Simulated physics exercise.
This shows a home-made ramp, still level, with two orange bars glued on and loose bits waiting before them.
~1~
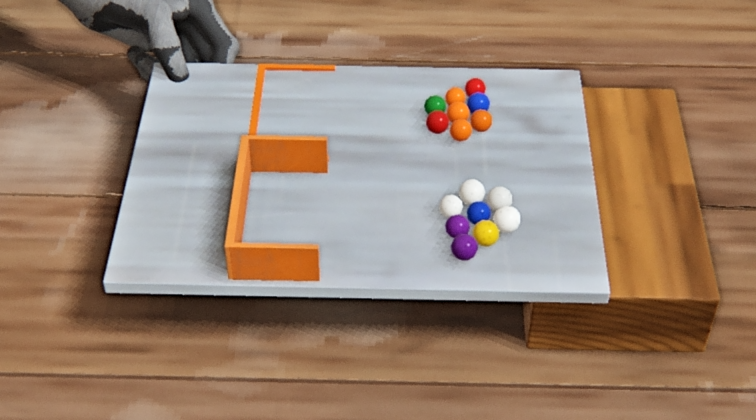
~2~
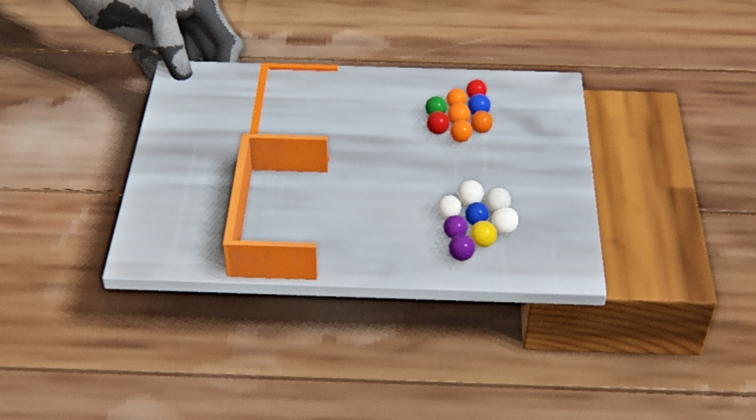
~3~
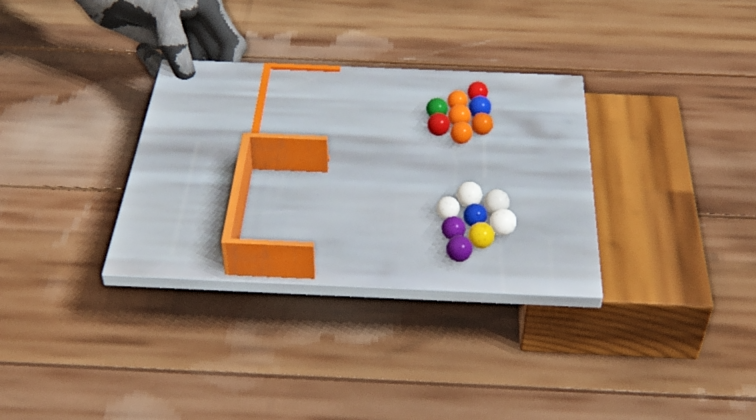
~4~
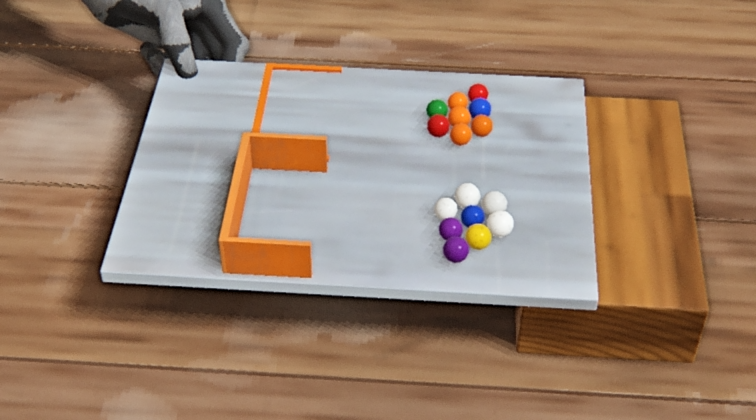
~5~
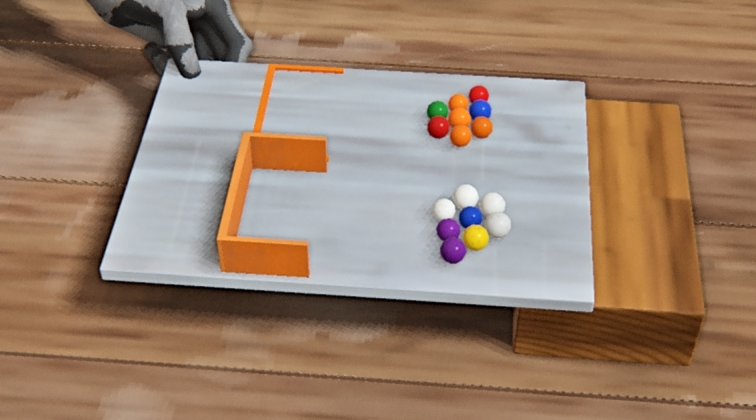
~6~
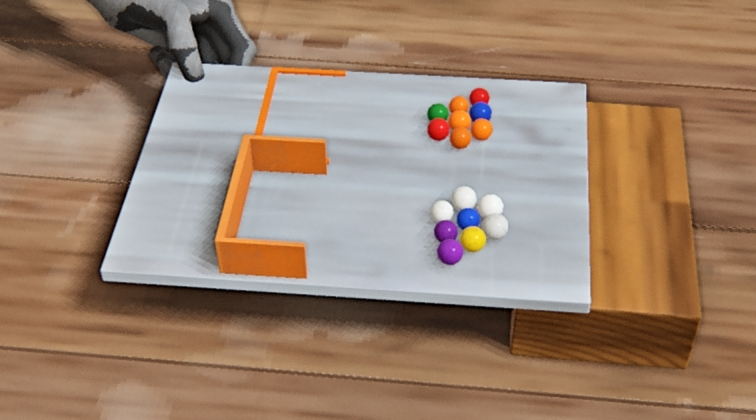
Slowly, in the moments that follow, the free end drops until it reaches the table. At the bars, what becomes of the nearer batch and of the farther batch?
One by one: As I see it the nearer batch gets retained by its barrier, as I see it the farther batch travels beyond its barrier.
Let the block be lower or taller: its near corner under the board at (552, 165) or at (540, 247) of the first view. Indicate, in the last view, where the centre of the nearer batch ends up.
Centre at rest: First case roughly (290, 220), second case roughly (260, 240).
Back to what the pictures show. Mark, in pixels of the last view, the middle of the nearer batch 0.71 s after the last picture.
Centre, estimated: (268, 244).
Then, 0.38 s after the last picture, board sloping at 9°; nearer batch on its way down; farther batch on its way down.
Then, 0.71 s after the last picture, board resting at 12°; nearer batch has reached its bar; farther batch about a quarter past its bar.
Then, 0.99 s after the last picture, board resting at 12°; nearer batch has reached its bar; farther batch all past its bar.
By the end, board resting at 12°; nearer batch gathered behind its bar; farther batch all past its bar.
